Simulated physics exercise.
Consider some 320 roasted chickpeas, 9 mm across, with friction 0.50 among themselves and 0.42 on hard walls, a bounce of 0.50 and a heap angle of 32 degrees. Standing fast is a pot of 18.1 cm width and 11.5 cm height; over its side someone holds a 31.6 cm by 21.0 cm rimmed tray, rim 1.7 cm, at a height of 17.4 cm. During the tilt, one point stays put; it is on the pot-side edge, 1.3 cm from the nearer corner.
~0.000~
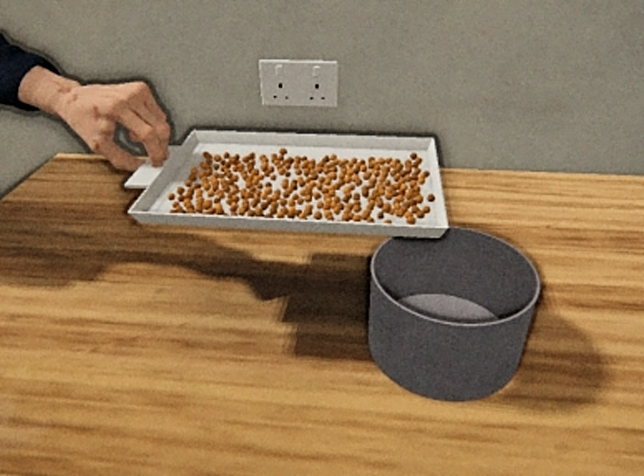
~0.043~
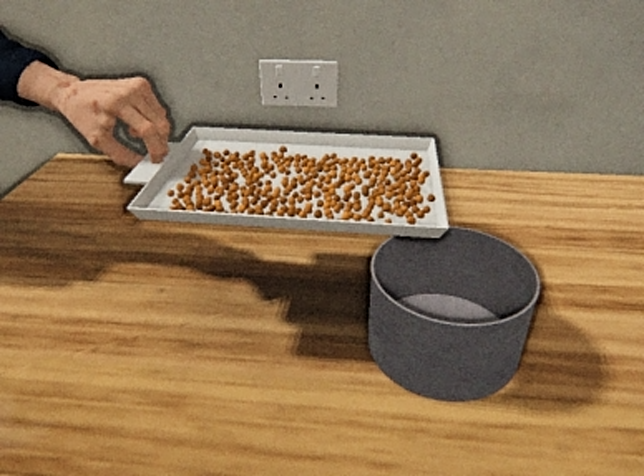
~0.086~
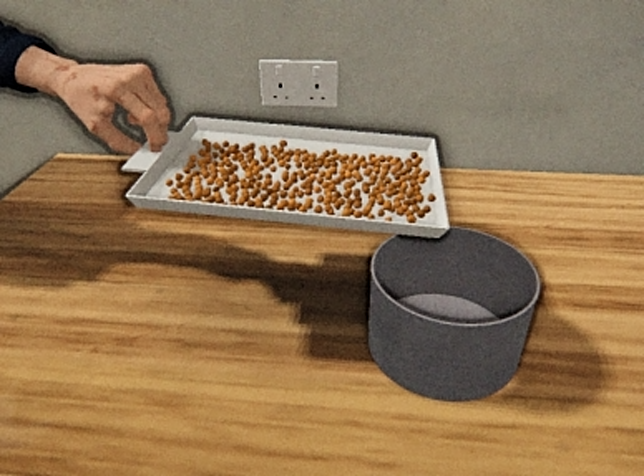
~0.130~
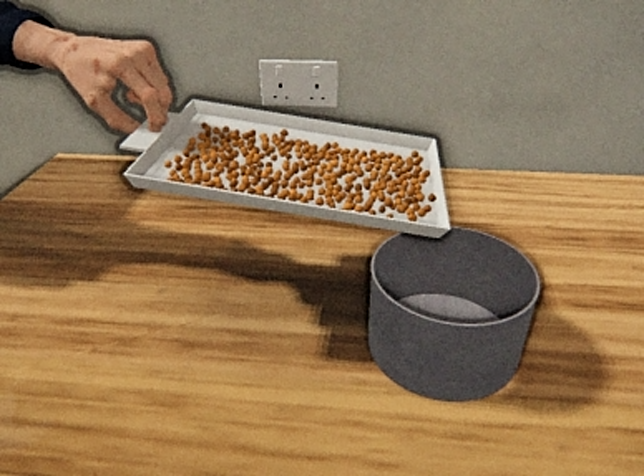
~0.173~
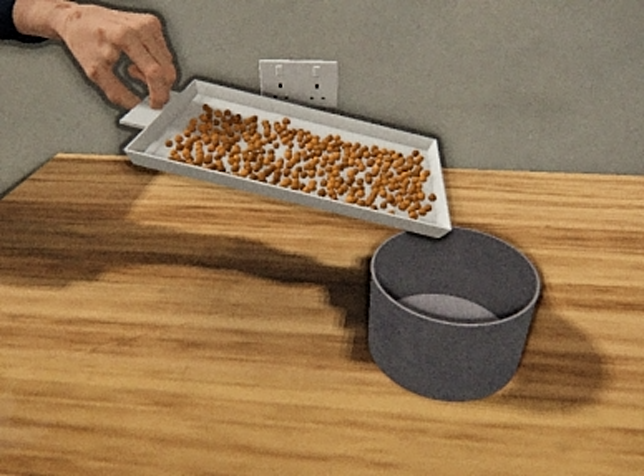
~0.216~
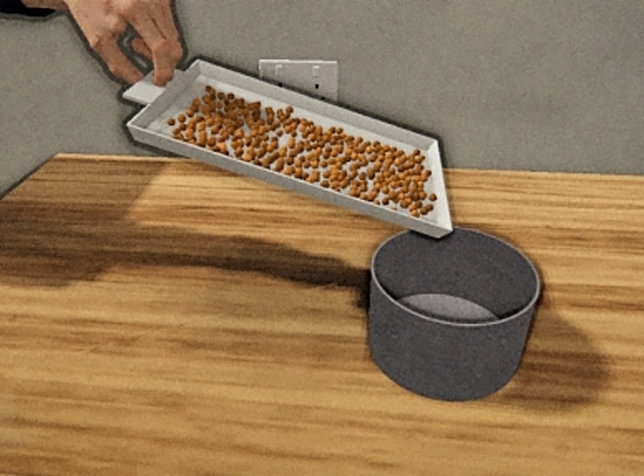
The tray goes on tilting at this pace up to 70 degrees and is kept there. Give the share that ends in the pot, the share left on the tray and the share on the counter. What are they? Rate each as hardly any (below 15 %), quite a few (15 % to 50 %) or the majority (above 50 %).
I would put it this way: Pot: Quite a few, left on the tray: Quite a few, counter: Quite a few.
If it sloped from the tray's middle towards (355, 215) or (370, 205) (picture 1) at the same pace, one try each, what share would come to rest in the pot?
First try: About 70 percent; second try: About 80 percent.
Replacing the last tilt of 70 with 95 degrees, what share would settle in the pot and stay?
Pot share: About 55 per cent.
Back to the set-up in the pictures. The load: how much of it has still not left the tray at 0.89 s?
Close to 30 in a hundred.
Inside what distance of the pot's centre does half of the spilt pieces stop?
That comes to near 20 cm.
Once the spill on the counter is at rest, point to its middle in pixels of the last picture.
Look close to (494, 268) in the last picture.
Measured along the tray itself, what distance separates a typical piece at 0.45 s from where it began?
Around 4 centimetres.
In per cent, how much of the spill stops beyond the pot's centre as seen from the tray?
Share past the middle: Roughly 90 percent.
After 0.45 s, tilt 44 degrees; the tray holds 100 %, the pot 0 %.
After 0.61 s, tilt 62 degrees; the tray holds 100 %, the pot 0 %.
Then, at 0.89 s, tilt 70 degrees; the tray holds 30 %, the pot 40 %.
In the end, at 1.7 s, pot 45 %, tray 25 %, counter 30 %.
